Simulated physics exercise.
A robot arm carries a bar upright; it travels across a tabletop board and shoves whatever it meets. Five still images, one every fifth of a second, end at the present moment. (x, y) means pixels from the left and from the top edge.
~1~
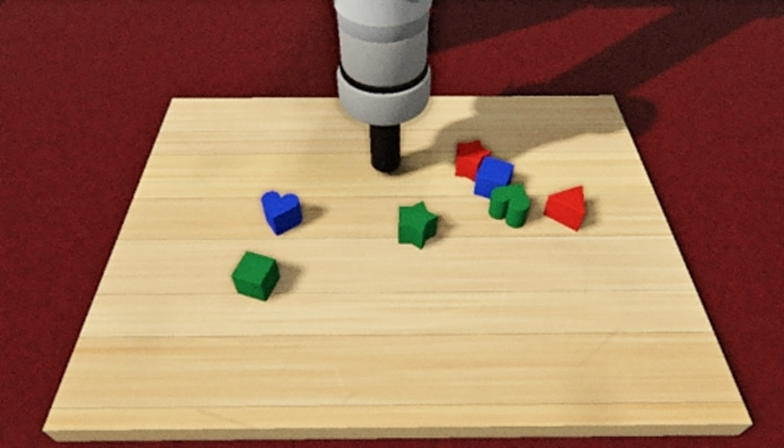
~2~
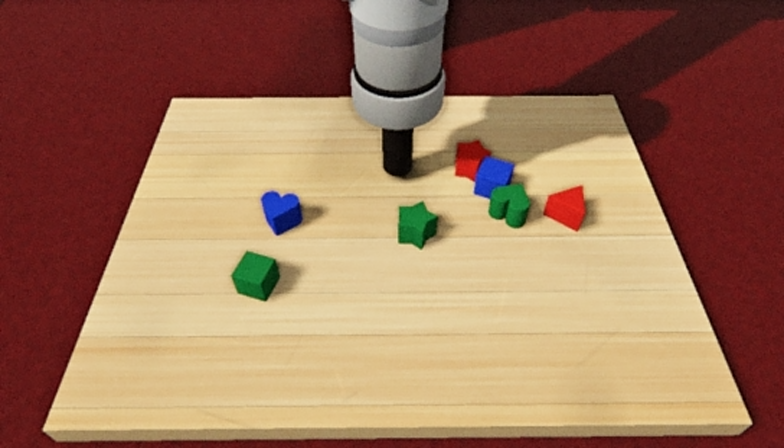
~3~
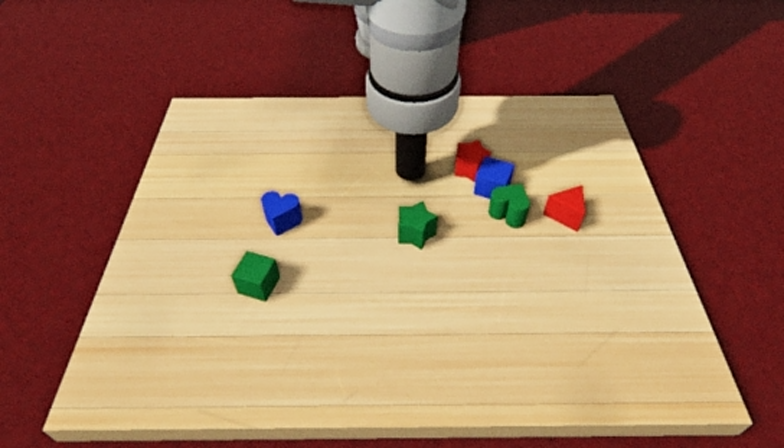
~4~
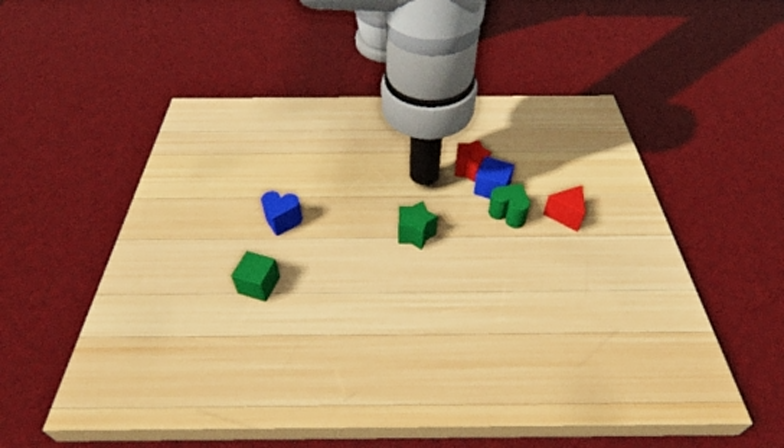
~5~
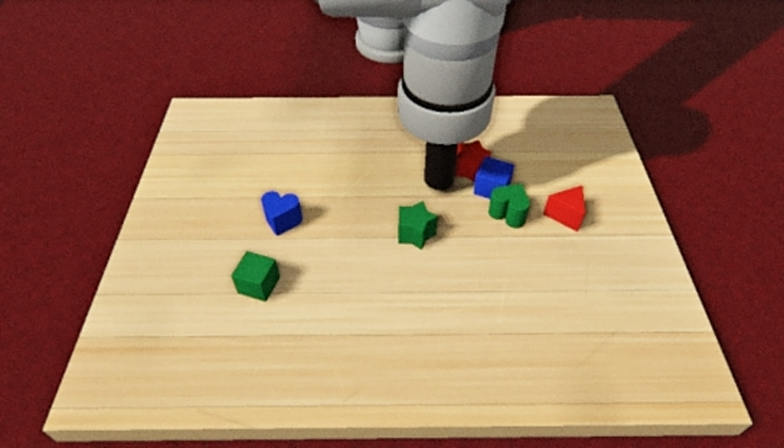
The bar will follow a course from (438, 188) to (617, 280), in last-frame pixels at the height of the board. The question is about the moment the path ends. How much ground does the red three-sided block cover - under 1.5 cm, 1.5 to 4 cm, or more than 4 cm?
It goes 1.5 to 4 cm.
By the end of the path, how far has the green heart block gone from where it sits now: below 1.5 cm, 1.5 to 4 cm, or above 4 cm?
The green heart block moves over 4 cm.
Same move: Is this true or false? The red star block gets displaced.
The statement is incorrect.
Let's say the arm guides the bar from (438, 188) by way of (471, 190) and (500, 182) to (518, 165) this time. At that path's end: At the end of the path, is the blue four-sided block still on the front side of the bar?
No, that is not how it ends up.
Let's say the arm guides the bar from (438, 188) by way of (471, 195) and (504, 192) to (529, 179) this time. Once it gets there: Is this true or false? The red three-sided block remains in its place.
True
What follows on the original path. One third of the way, bar (496, 209); blue four-sided block (501, 169); green heart block (535, 201), turned 20° anticlockwise.
Two thirds of the way, bar (556, 240); blue four-sided block (501, 169); green heart block (580, 212), turned 110° anticlockwise; red three-sided block (591, 190).
At the end, bar (621, 273); red star block in place; blue four-sided block (501, 169); green heart block (586, 214), turned 130° anticlockwise; red three-sided block (591, 189).
